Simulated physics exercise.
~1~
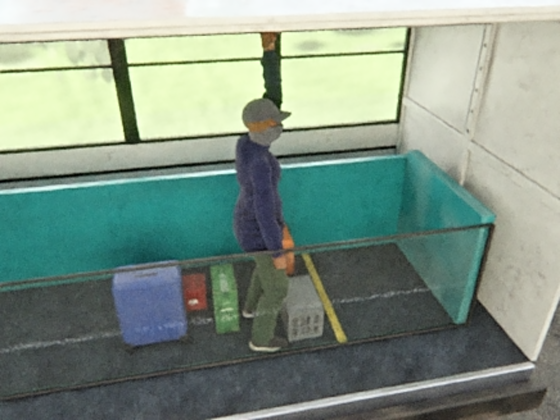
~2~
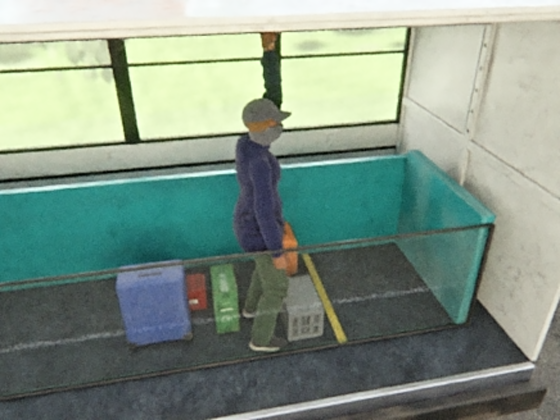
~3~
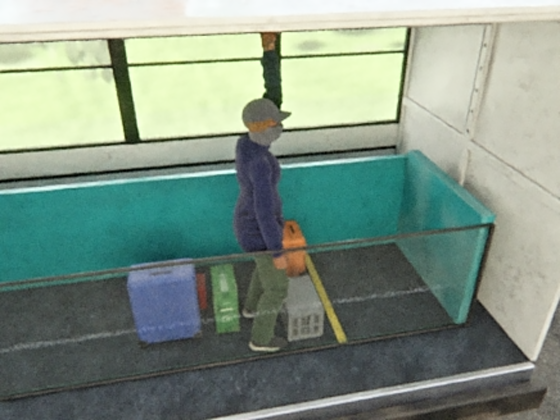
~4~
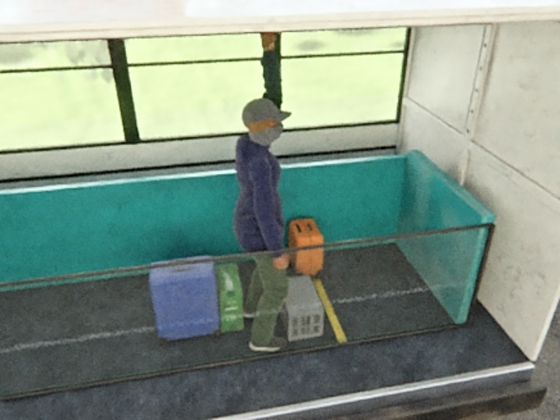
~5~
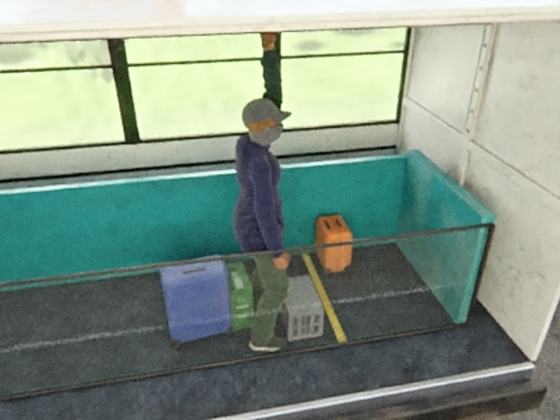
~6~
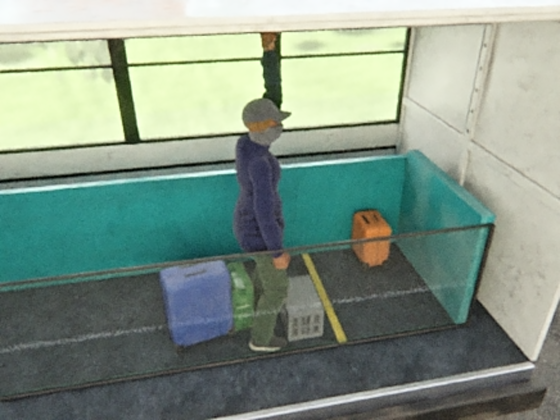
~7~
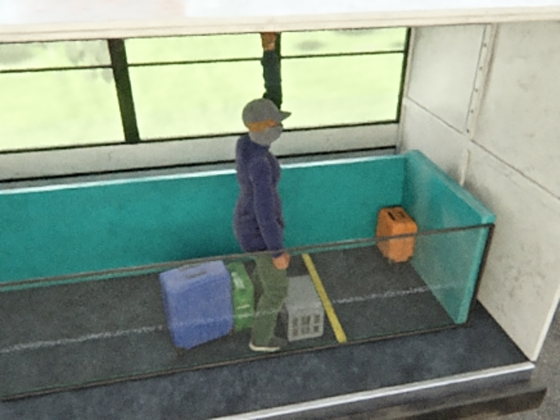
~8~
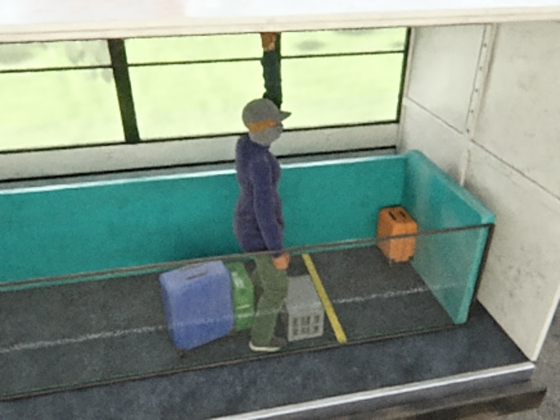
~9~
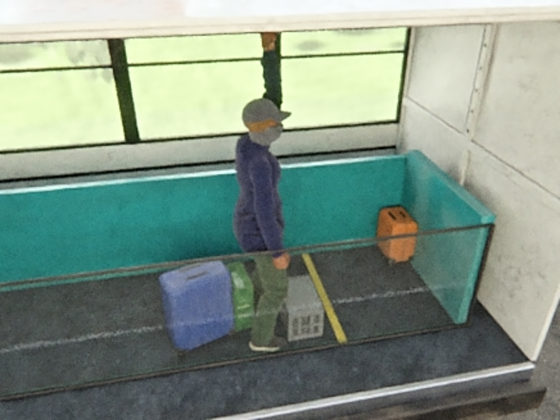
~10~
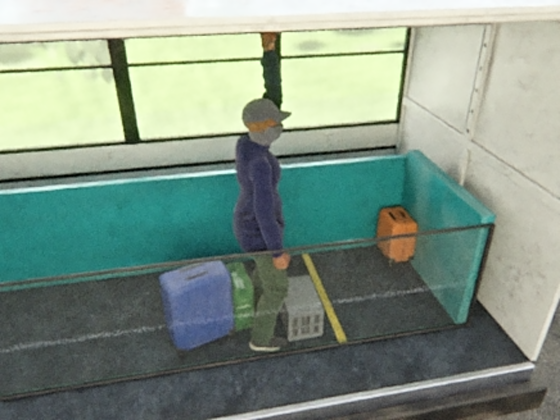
Passenger in grey cap standing still while orange case rolls right past yellow line and blue case slides up to green carton.
